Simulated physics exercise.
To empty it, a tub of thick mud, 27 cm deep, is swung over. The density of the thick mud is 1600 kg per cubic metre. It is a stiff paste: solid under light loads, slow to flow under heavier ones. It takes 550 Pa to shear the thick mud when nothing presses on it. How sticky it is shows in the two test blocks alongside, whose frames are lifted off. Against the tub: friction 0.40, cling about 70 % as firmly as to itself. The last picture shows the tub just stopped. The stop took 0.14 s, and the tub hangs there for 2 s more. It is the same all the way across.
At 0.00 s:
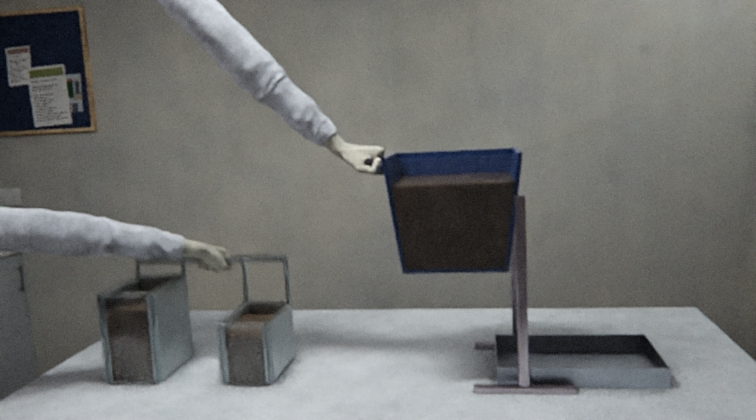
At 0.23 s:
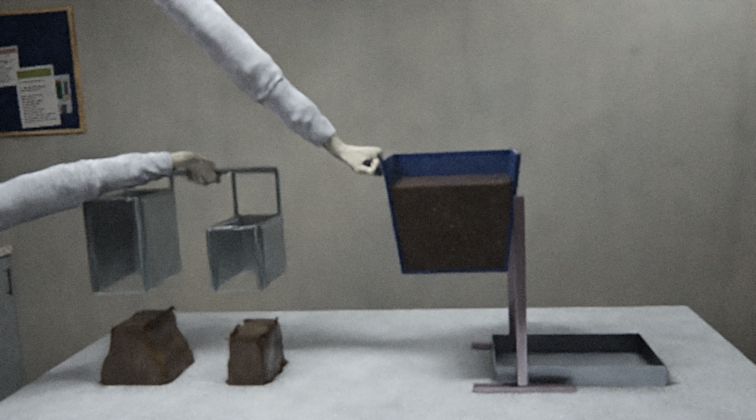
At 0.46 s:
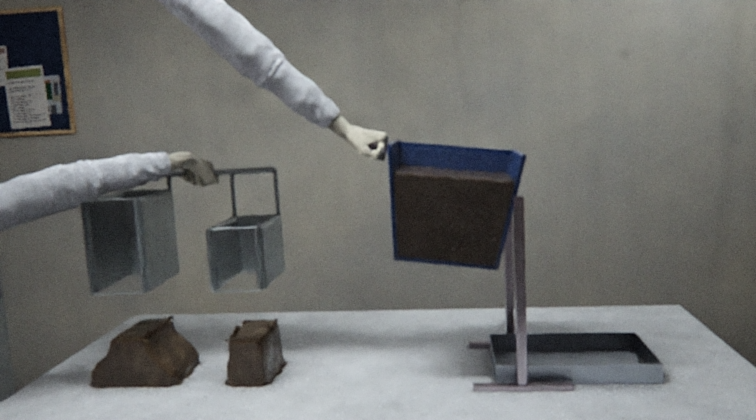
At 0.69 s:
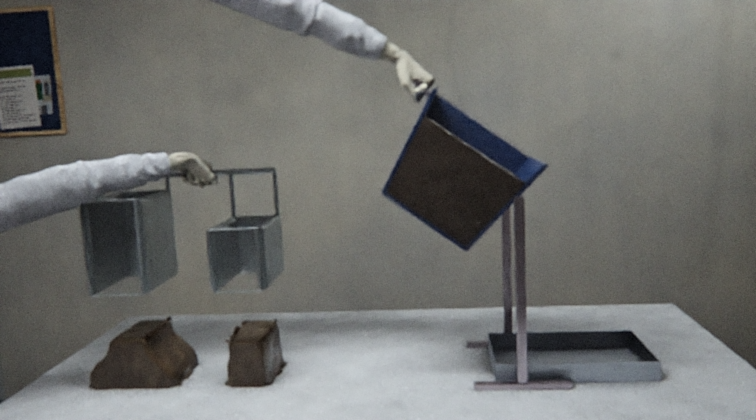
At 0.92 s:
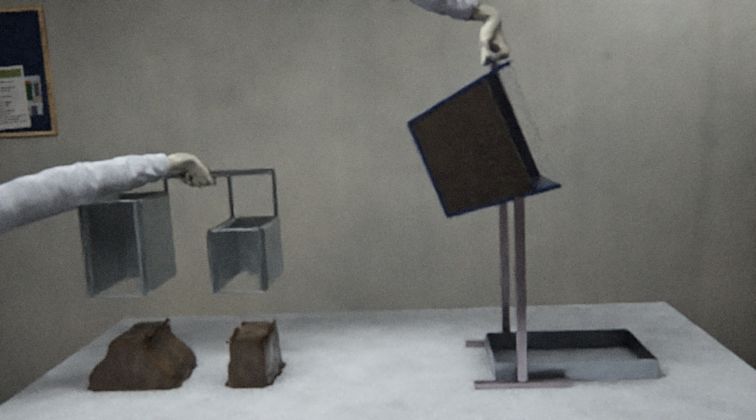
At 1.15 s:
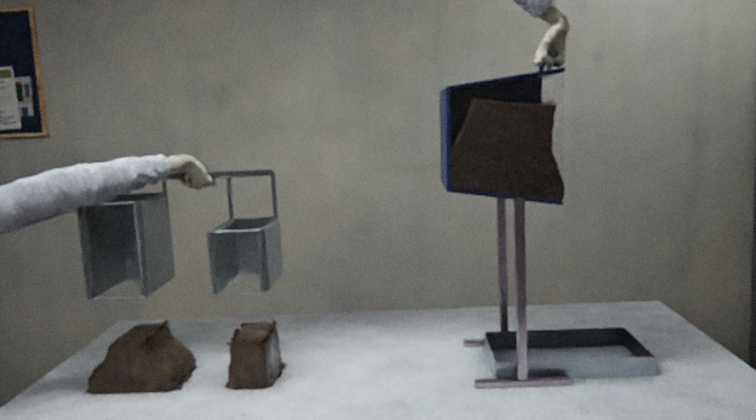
A gloved hand swings a blue tub of mud onto its side after molds lift off.
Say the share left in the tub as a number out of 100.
The share left in the tub is near 36 %.
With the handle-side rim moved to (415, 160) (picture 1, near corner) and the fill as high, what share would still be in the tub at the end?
Then about 50 %.
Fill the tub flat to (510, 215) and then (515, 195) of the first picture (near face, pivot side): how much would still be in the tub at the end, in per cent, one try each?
In that order: 60 %, 45 %.
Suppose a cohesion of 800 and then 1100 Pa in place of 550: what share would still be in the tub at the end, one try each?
In turn about 45 %, 55 %.
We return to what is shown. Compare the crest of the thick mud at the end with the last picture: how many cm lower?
Some 15 cm.
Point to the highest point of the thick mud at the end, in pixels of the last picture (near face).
At about (495, 160).
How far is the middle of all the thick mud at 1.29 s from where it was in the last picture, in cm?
Some 9 cm.
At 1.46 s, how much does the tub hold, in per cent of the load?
Near 45 %.
By 1.29 s, the tub is at 92 degrees and holds 71 %.
By 1.46 s, the tub is at 92 degrees and holds 44 %.
By 1.63 s, the tub is at 92 degrees and holds 36 %.
By 1.80 s, the tub is at 92 degrees and holds 36 %.
By 3.15 s, at the end, the tub is at 92 degrees and holds 36 %.
